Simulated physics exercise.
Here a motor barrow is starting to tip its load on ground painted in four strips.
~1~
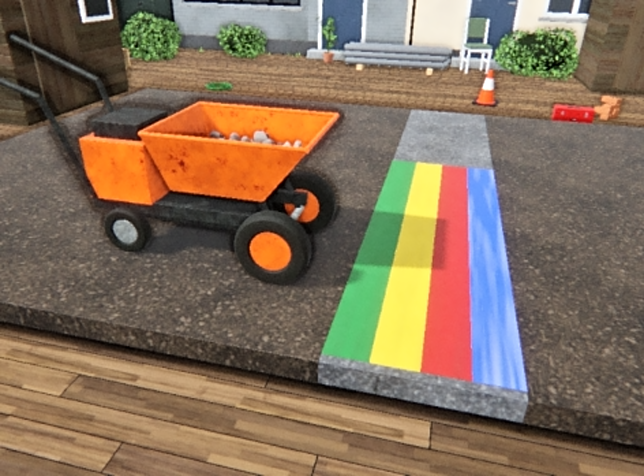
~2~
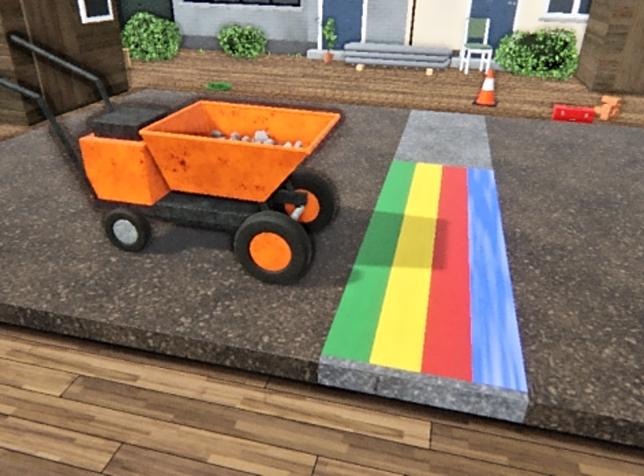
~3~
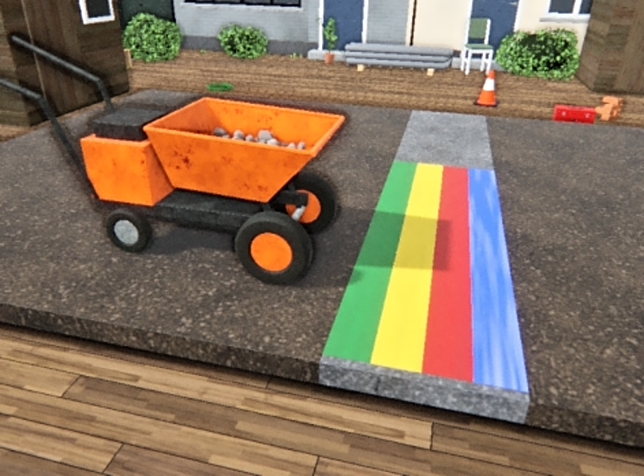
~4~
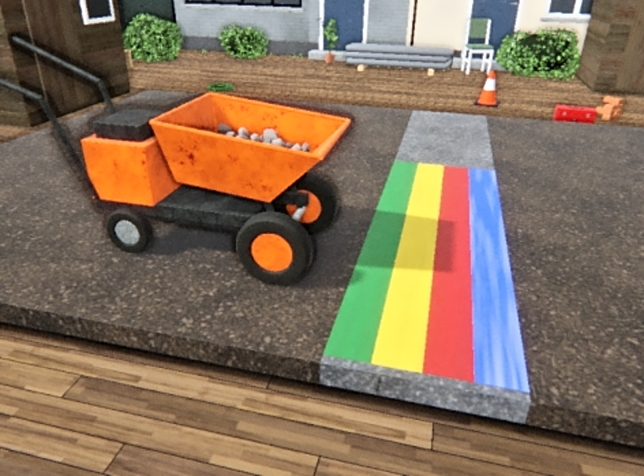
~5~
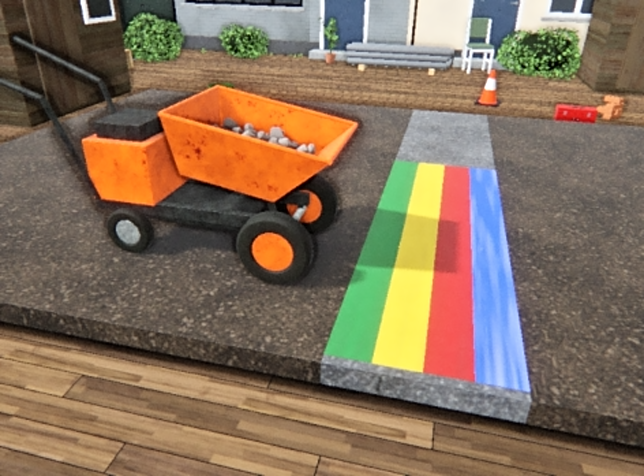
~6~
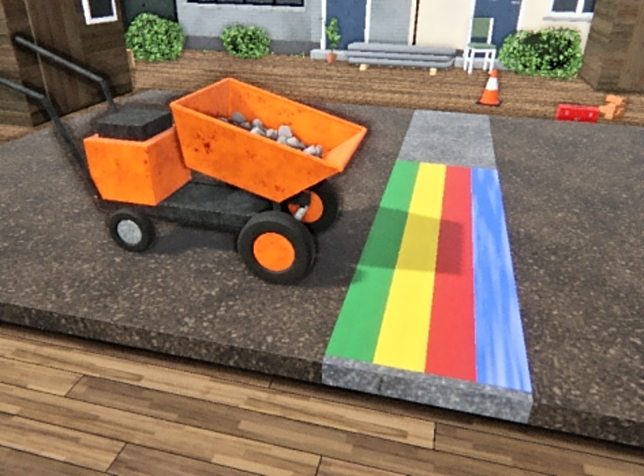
Orange motor barrow slowly tilting its skip of broken stones forward to the right, beside green, yellow, red and blue painted strips.
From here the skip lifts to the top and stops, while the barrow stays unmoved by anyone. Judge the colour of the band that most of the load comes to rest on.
Most of it rests on the yellow band.
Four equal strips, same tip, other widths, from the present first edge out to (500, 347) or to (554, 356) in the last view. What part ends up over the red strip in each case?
In turn, 30 and 30 in a hundred.
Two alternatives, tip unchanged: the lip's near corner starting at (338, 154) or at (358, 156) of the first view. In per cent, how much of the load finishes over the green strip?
Some 0 % then some 0 %.
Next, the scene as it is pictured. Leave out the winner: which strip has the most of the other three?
Next in line comes the red one.
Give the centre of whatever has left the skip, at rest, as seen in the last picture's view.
I'd put the middle somewhere around (431, 272).
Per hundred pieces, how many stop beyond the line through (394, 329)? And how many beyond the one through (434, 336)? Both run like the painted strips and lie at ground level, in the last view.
Result, first then second: 80 %, 40 %.
Shortly afterwards, skip tipped steeply; the whole lot in the skip.
Next, skip tipped right over; all but a few in the skip; a little over the yellow strip.
Some moments later, skip tipped right over; near a quarter in the skip; only a few over the green strip; near half over the yellow strip; near a quarter over the red strip; a little over the blue strip; only a few off the paint.
In the end, skip tipped right over; a little in the skip; a little over the green strip; near half over the yellow strip; near a quarter over the red strip; a little over the blue strip; only a few off the paint.
